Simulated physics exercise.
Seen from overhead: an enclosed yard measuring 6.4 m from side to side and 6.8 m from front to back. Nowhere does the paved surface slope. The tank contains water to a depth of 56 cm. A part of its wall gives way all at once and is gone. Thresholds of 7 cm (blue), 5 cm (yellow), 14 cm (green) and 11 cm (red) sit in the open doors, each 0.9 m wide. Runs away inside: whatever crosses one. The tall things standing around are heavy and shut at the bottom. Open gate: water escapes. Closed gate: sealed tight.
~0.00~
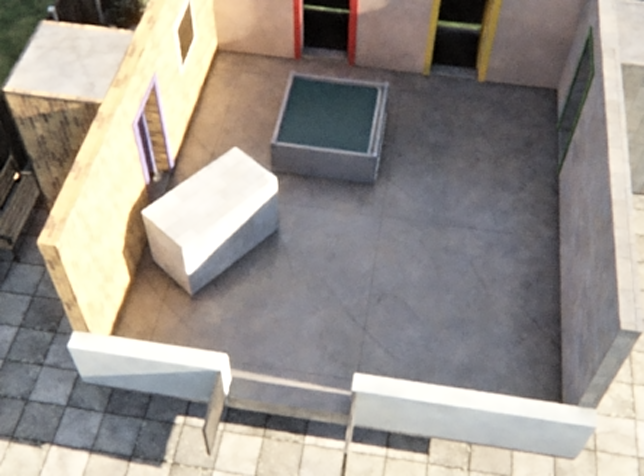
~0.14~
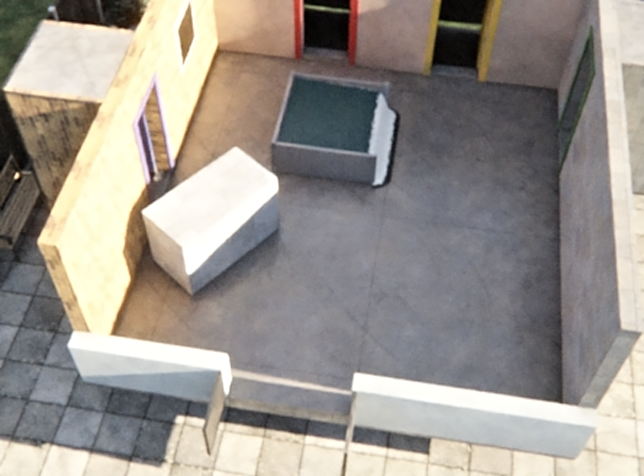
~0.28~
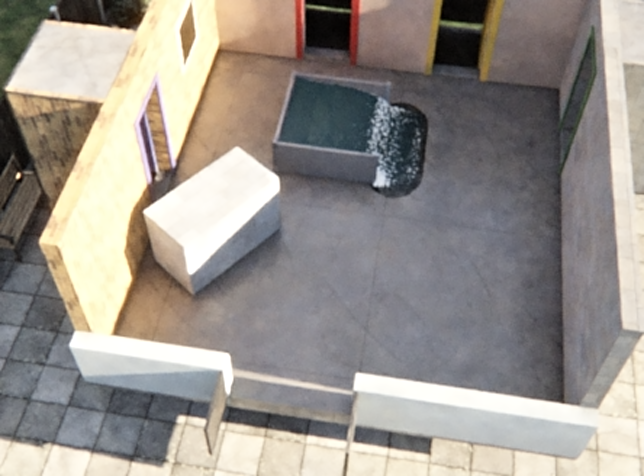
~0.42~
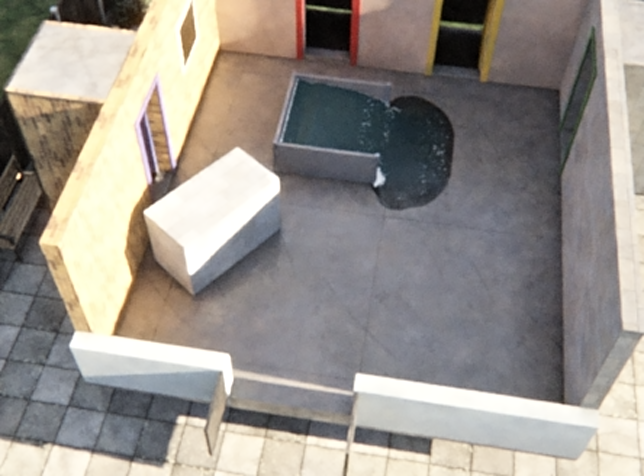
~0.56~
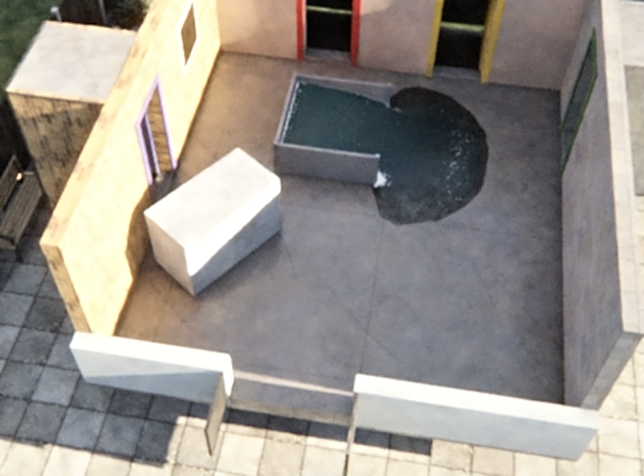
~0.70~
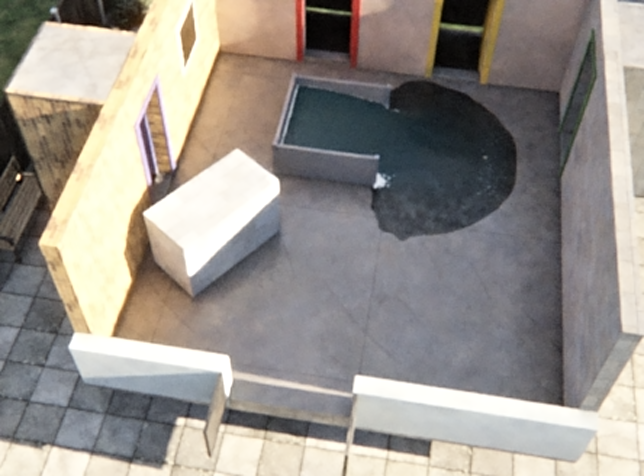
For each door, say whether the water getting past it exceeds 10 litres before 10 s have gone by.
By that time: The blue door stays at or below 10 litres; the yellow door exceeds 10 litres; the green door exceeds 10 litres; the red door stays at or below 10 litres.
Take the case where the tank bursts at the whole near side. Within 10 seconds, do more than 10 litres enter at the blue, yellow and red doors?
Then it goes blue fine, yellow fine, red fine.
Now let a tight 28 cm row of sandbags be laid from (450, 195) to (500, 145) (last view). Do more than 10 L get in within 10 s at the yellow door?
Yellow: Exceeded.
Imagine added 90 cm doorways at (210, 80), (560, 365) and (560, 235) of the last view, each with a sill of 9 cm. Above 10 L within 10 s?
Check each in turn: The first fails, the second fails, the third succeeds.
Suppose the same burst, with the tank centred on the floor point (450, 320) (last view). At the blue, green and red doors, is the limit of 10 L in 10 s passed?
At the blue door the limit is not exceeded, at the green door not exceeded, at the red door not exceeded.
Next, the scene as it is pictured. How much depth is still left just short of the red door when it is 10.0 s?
It's about 2.5 cm.
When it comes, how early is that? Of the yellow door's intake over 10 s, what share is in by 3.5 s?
Roughly 30 percent is in by then.
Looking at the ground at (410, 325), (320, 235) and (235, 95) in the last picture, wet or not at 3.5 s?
In turn: Dry, not reached, not reached.
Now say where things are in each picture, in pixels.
The first frame shows the tank at (332, 116) is whole and still, 56 cm deep.
In the second frame, water pours out at (378, 139) and has run 0.9 m, to (379, 184); typically 4 cm deep outside, 56 cm at the tank's back.
In the third frame, the front is at (401, 192), 1.1 m from the gap at (379, 140); 1.2 m2 of floor is under water; 56 cm left at the back of the tank.
In the fourth frame, water pours out at (379, 140) and has run 1.4 m, to (427, 105); typically 8 cm deep outside, 53 cm at the tank's back.
In the fifth frame, the front is at (480, 134), 1.8 m from the gap at (380, 141); 3.9 m2 of floor is under water; 47 cm left at the back of the tank.
In the sixth frame, the front is at (509, 184), 2.3 m from the gap at (379, 142); 5.5 m2 of floor is under water; 47 cm left at the back of the tank.
After 1.4 s water covers 30 % of the floor and is deepest (27 cm) near (556, 185); blue door not reached, yellow door 7 cm at the sill, 0 L in, green door 26 cm at the sill, 9 L in, red door not reached.
After 2.2 s water covers 30 % of the floor and is deepest (30 cm) near (555, 111); blue door not reached, yellow door 6 cm at the sill, 3 L in, green door 25 cm at the sill, 50 L in, red door not reached.
After 3.5 s water covers 35 % of the floor and is deepest (19 cm) near (558, 433); blue door not reached, yellow door 9 cm at the sill, 8 L in, green door 16 cm at the sill, 80 L in, red door not reached.
After 6.0 s water covers 60 % of the floor and is deepest (10 cm) near (545, 384); blue door not reached, yellow door 7 cm at the sill, 29 L in, green door 6 cm at the sill, 83 L in, red door 3 cm at the sill, 0 L in.
After 10.0 s water covers 85 % of the floor and is deepest (10 cm) near (105, 362); blue door not reached, yellow door 3 cm at the sill, 31 L in, green door 3 cm at the sill, 83 L in, red door 3 cm at the sill, 0 L in.
